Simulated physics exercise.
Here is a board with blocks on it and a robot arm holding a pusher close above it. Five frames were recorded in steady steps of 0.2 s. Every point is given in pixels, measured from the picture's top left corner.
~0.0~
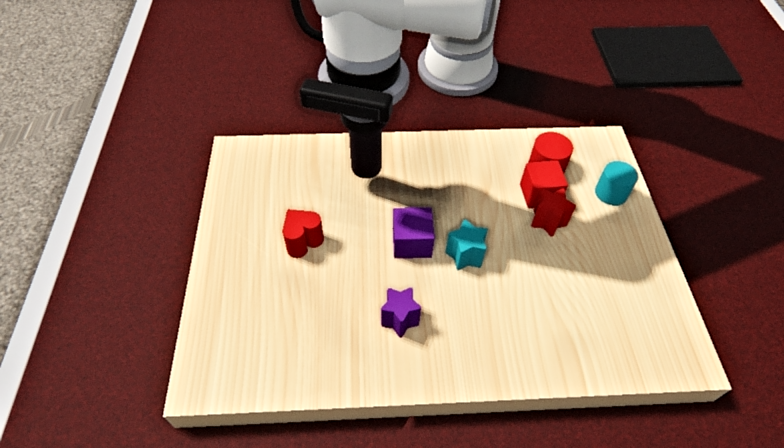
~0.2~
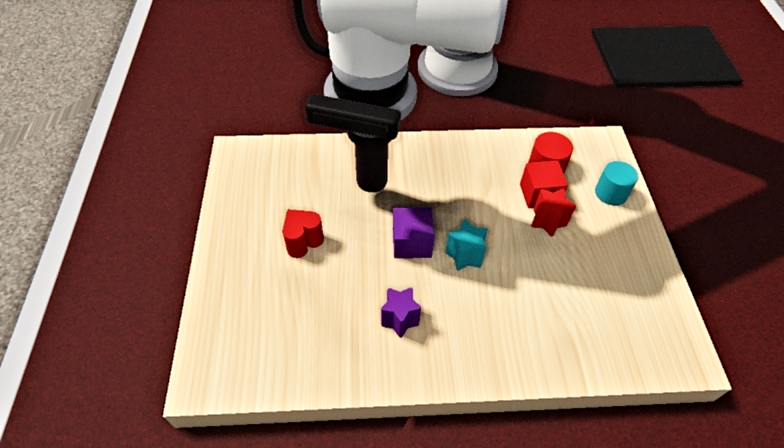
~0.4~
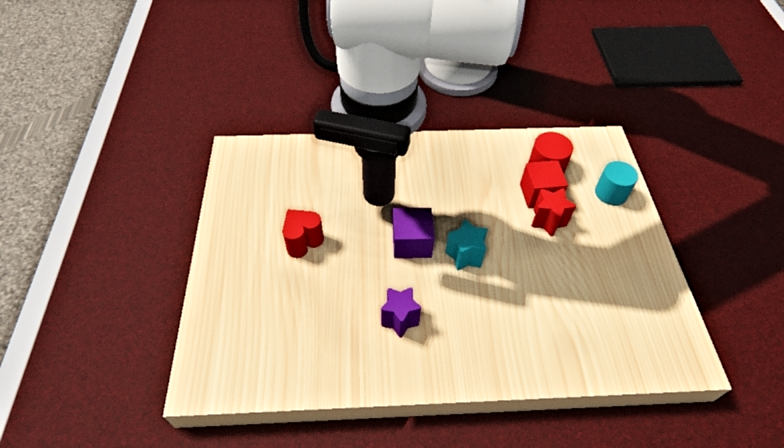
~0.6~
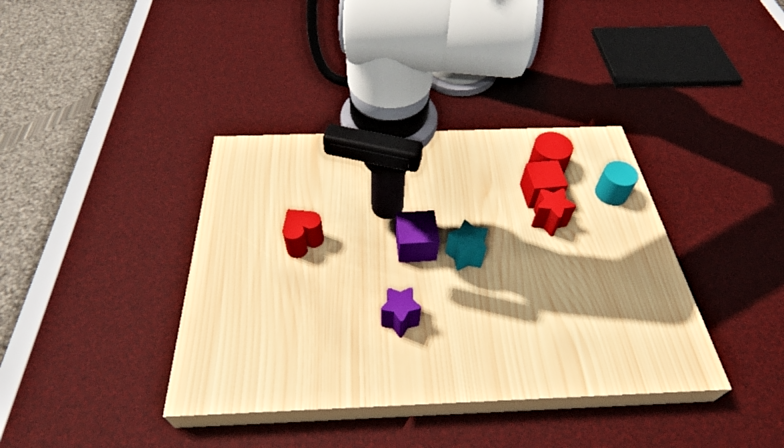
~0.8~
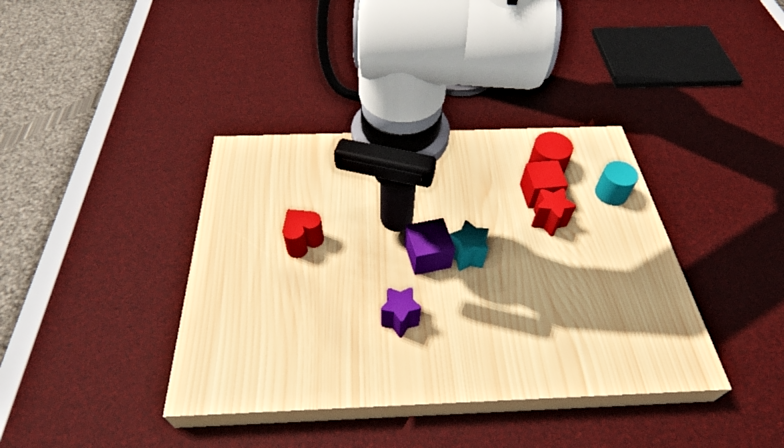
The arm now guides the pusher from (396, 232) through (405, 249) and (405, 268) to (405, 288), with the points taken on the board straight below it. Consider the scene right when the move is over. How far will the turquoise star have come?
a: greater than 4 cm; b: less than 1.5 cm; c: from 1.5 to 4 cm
Correct choice: B.
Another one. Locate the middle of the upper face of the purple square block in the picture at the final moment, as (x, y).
My best guess is (447, 261).
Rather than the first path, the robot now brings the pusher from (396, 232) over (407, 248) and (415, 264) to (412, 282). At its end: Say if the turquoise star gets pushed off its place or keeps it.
Once the pusher is done, the turquoise star is in a new spot.
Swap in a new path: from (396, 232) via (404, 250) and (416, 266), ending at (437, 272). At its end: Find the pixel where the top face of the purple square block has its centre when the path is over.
In the picture, that point is around (479, 262).
What follows on the original path. Halfway along, pusher at (406, 246); purple square block at (445, 252), turned 35° anticlockwise; turquoise star at (481, 238), turned 15° anticlockwise.
At the end, pusher at (406, 276); purple star in place; purple square block at (447, 261), turned 70° anticlockwise; turquoise star at (481, 238), turned 15° anticlockwise.
